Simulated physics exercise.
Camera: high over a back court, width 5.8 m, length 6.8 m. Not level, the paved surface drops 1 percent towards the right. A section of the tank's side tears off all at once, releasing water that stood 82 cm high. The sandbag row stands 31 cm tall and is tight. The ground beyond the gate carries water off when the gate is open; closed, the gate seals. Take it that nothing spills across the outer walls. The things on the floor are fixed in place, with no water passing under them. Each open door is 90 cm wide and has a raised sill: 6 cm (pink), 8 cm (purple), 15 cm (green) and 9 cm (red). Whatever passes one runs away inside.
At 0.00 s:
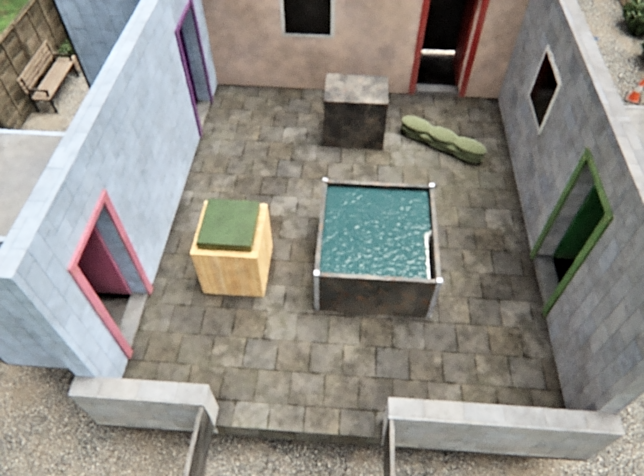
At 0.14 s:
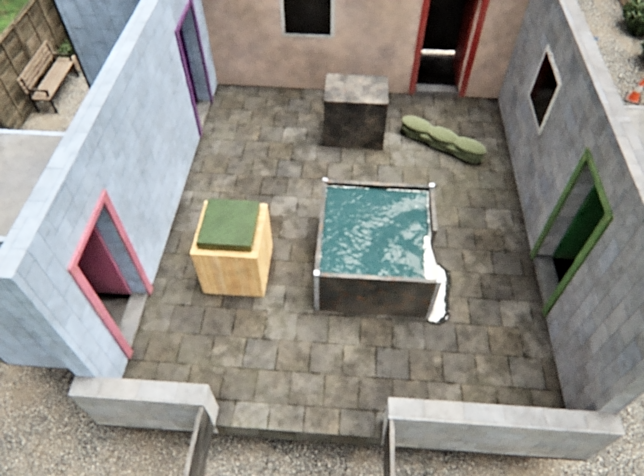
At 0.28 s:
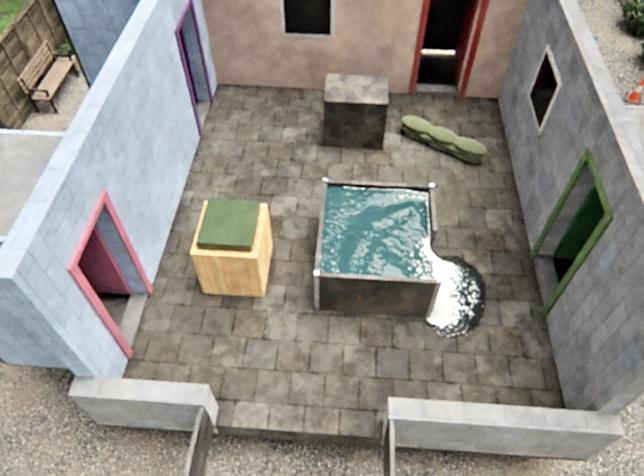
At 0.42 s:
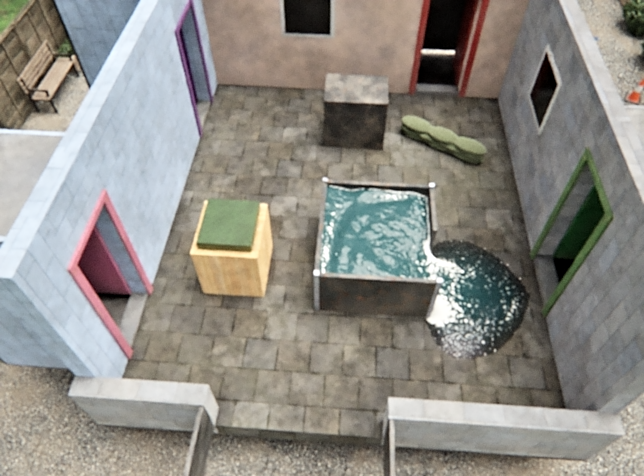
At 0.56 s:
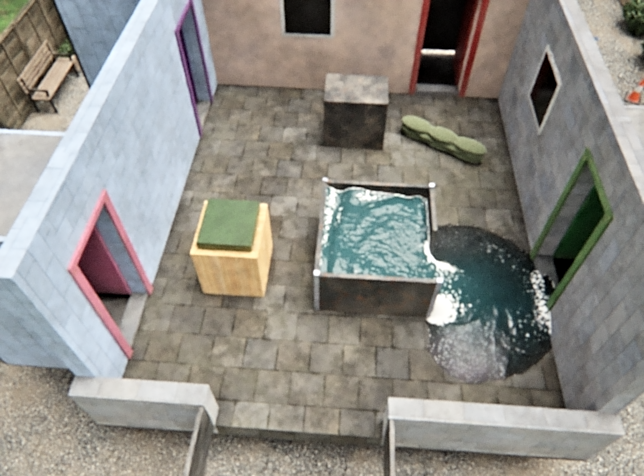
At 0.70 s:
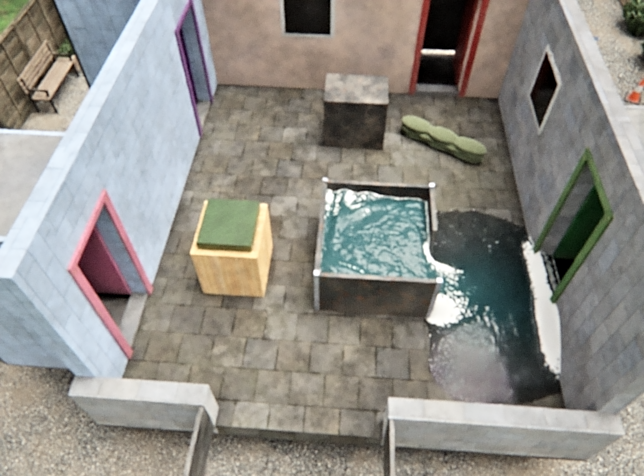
Water burst from the right side of a square tank in a walled courtyard and spread across the paving in a dark, foaming pool, reaching the right-hand wall beside the green-framed doorway.
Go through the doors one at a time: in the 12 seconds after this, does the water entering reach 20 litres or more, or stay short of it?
As I see it, the pink door surpasses the limit; the purple door falls short of the limit; the green door surpasses the limit; the red door falls short of the limit.
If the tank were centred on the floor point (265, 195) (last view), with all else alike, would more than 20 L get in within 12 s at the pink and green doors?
For the pink door, the amount is acceptable; for the green door, the amount is too high.
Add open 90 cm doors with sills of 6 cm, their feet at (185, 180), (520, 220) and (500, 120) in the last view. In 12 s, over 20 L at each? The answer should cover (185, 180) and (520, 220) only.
Well, the first is shy of the mark and the second is beyond the mark.
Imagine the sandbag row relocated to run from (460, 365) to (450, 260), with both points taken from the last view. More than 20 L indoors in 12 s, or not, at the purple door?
Measured against that limit, the purple door comes out short of it.
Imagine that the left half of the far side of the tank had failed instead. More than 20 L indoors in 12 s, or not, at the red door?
Note: Red door, short of the limit.
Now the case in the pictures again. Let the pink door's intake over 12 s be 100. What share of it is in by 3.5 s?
Some 0 per cent by then.
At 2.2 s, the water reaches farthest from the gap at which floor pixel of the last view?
That would be close to (497, 100).
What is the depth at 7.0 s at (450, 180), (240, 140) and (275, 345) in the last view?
3, 1, 4 cm.
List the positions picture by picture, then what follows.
The tank at (377, 231) is whole and still, 82 cm deep, in the first frame.
Water pours out at (428, 279) and has run 0.5 m, to (432, 322); typically 10 cm deep outside, 82 cm at the tank's back, in the second frame.
The front is at (477, 279), 0.8 m from the gap at (428, 279); 0.8 m2 of floor is under water; 81 cm left at the back of the tank, in the third frame.
Water pours out at (427, 281) and has run 1.4 m, to (521, 306); typically 8 cm deep outside, 73 cm at the tank's back, in the fourth frame.
The front is at (549, 341), 1.8 m from the gap at (427, 281); 3.6 m2 of floor is under water; 69 cm left at the back of the tank, in the fifth frame.
The front is at (558, 382), 2.1 m from the gap at (427, 280); 4.6 m2 of floor is under water; 70 cm left at the back of the tank, in the sixth frame.
After 1.4 s water covers 15 % of the floor and is deepest (60 cm) near (569, 432); pink door not reached, purple door not reached, green door 40 cm at the sill, 102 L in, red door not reached.
After 2.2 s water covers 25 % of the floor and is deepest (37 cm) near (569, 432); pink door not reached, purple door not reached, green door 31 cm at the sill, 214 L in, red door not reached.
After 3.5 s water covers 50 % of the floor and is deepest (24 cm) near (566, 418); pink door not reached, purple door not reached, green door 23 cm at the sill, 284 L in, red door 7 cm at the sill, 0 L in.
After 7.0 s water covers 85 % of the floor and is deepest (13 cm) near (569, 432); pink door 10 cm at the sill, 59 L in, purple door not reached, green door 11 cm at the sill, 309 L in, red door 6 cm at the sill, 0 L in.
After 12.0 s water covers 95 % of the floor and is deepest (9 cm) near (295, 90); pink door 4 cm at the sill, 70 L in, purple door 4 cm at the sill, 0 L in, green door 6 cm at the sill, 309 L in, red door 5 cm at the sill, 0 L in.
